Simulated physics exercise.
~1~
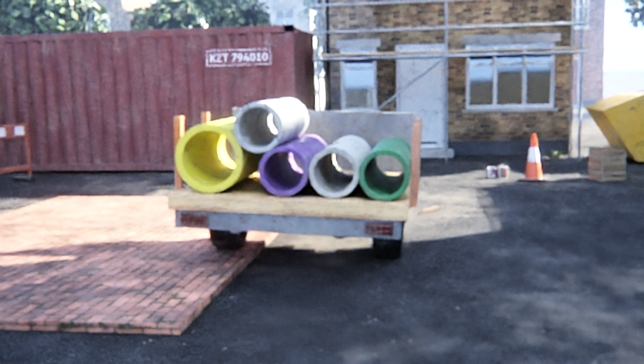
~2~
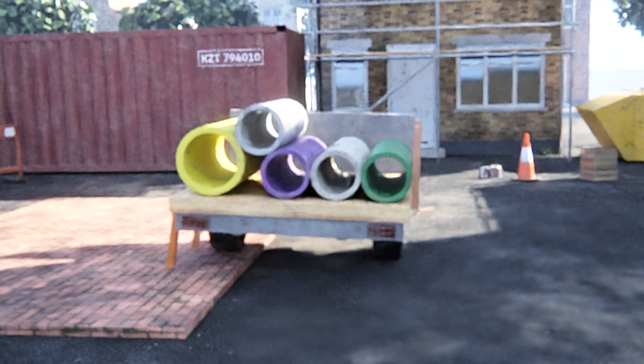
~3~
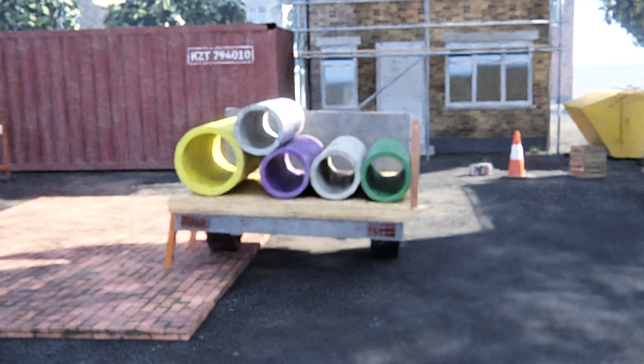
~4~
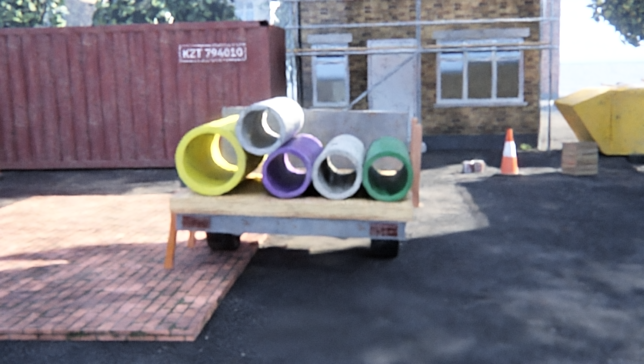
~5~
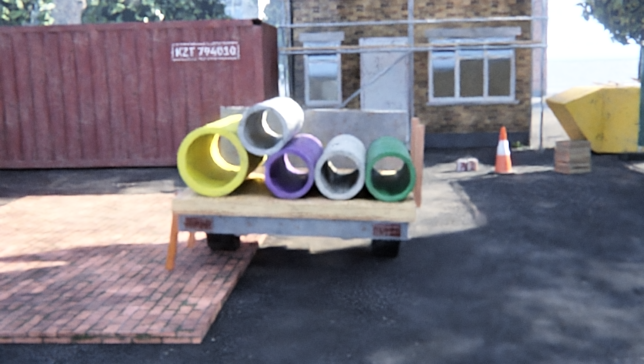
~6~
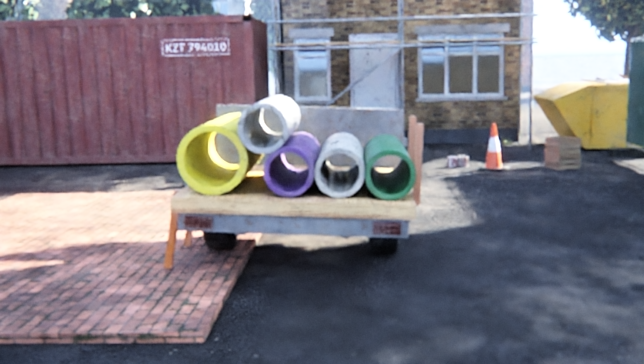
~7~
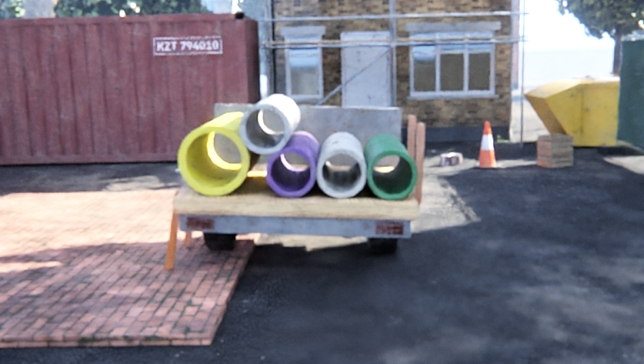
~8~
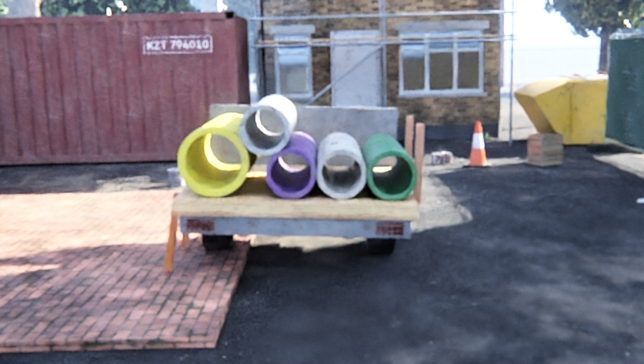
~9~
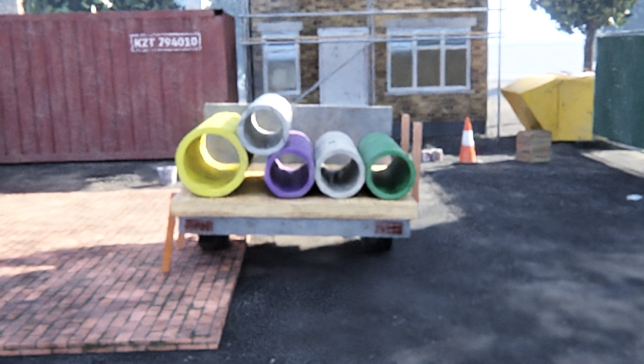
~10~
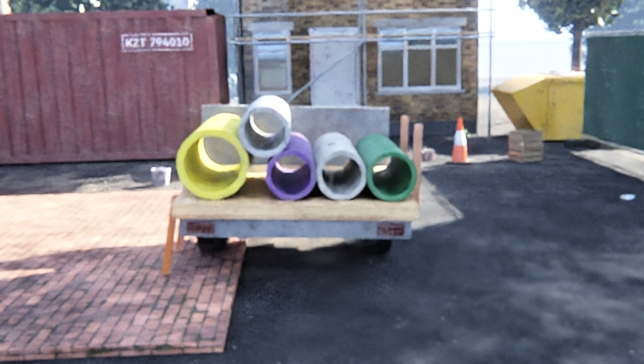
In a sunlit yard with a dark red shipping container and a scaffolded brick house behind, a low trailer stands with its rear toward us. Five thick-walled pipes lie on its wooden deck, a yellow one at the left, then purple, pale grey and green, with another grey one resting on top between the yellow and purple. The orange posts at the left swing down and hang below the deck edge, while those at the right stay upright. The pipes hold their places as the view drifts slowly sideways, revealing more of a yellow skip. At the end, all five are still on the trailer.
